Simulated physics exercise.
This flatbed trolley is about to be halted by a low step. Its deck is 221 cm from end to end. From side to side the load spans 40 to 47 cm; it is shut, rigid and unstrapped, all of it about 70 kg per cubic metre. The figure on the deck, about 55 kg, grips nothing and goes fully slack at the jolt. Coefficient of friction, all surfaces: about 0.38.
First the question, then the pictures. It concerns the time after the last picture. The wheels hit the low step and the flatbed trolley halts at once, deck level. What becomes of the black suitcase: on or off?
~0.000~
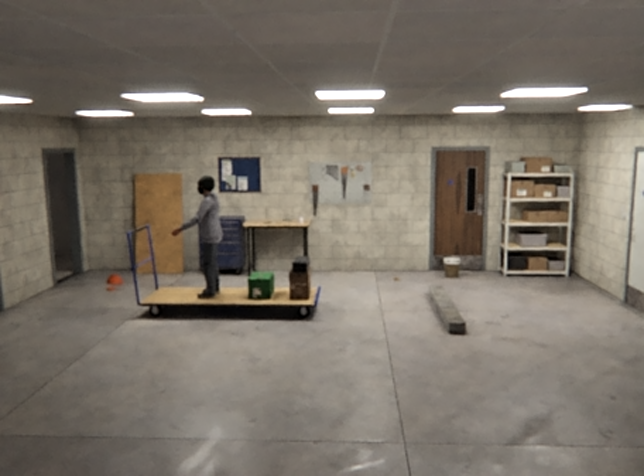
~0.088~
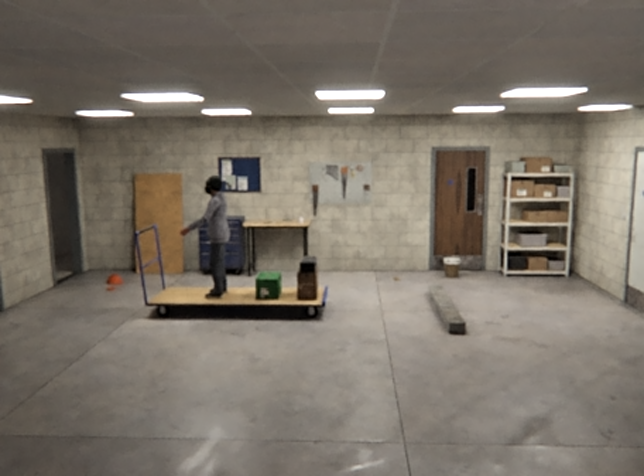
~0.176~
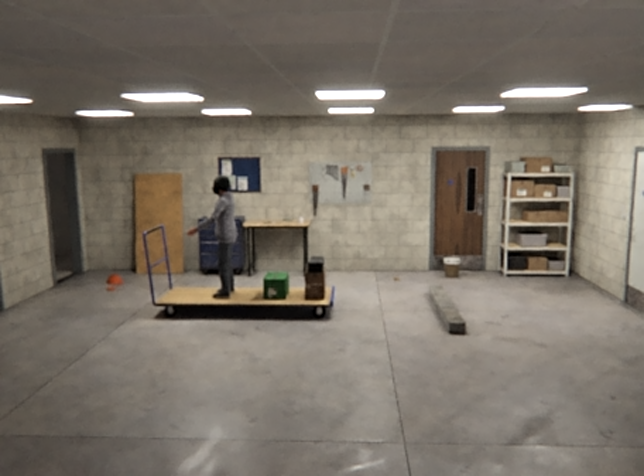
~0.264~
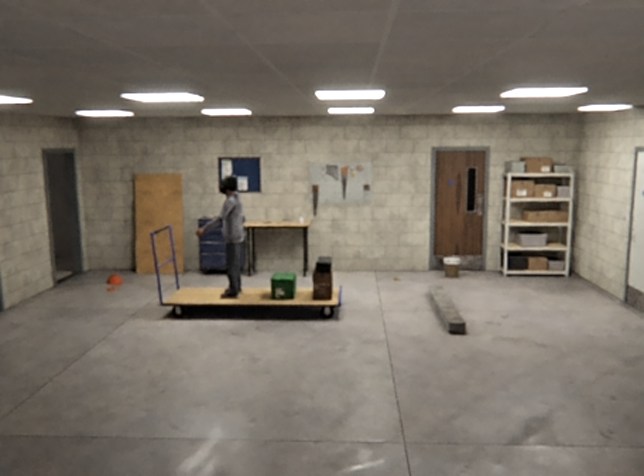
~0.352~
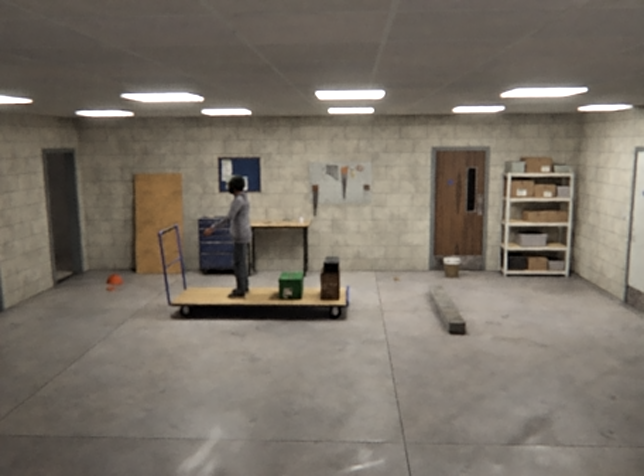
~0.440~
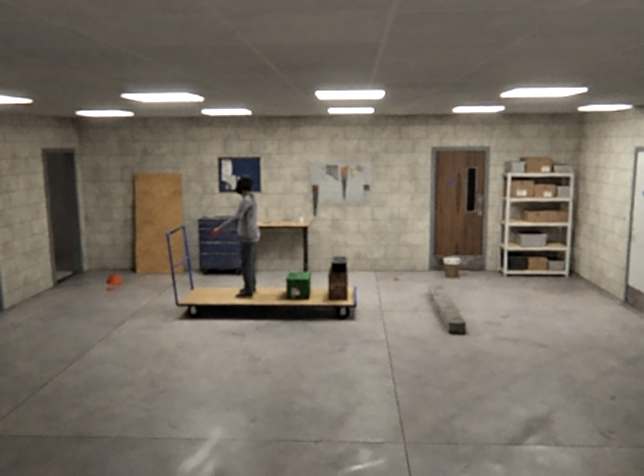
In the end the black suitcase goes over the front rim.
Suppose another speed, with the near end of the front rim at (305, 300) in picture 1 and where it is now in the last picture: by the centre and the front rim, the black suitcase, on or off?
Black: No longer aboard.
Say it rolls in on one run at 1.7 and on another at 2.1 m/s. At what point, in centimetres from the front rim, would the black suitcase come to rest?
It would rest 80 cm beyond the rim first and 80 cm beyond it next.
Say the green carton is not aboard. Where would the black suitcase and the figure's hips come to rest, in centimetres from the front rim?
In that case black would overshoot the front rim by 40 cm while the hips stay 60 cm short of it.
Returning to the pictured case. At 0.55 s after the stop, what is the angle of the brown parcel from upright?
I'd put the tilt near 0 degrees.
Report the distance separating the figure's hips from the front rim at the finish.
Some 70 cm behind it.
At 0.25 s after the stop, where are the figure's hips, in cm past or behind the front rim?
Roughly 105 cm short of the front rim.
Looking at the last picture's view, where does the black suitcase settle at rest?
(479, 307).
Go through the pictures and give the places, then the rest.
In the first frame, black suitcase (301, 264), hips (211, 234), rim corner (316, 304); 0 cm covered, 163 to go.
In the second frame, black suitcase (309, 264), hips (219, 234), rim corner (324, 304); 10 cm covered, 153 to go.
In the third frame, black suitcase (317, 264), hips (227, 234), rim corner (332, 304); 20 cm covered, 143 to go.
In the fourth frame, black suitcase (324, 264), hips (234, 234), rim corner (340, 304); 30 cm covered, 133 to go.
In the fifth frame, black suitcase (332, 264), hips (242, 234), rim corner (348, 304); 39 cm covered, 124 to go.
In the sixth frame, black suitcase (339, 264), hips (249, 234), rim corner (356, 304); 49 cm covered, 114 to go. Speed about 1.1 m/s.
After 1.45 s the deck stops.
After 2.00 s the black suitcase is 5 cm past the rim, tilted 75°, near (449, 271) in the last picture's view.
After 2.45 s the black suitcase is 35 cm past the rim, tilted 40°, near (472, 303) in the last picture's view.
Final state at 3.1 s, past the rim, black suitcase; behind it, brown parcel, green carton and the figure's hips.
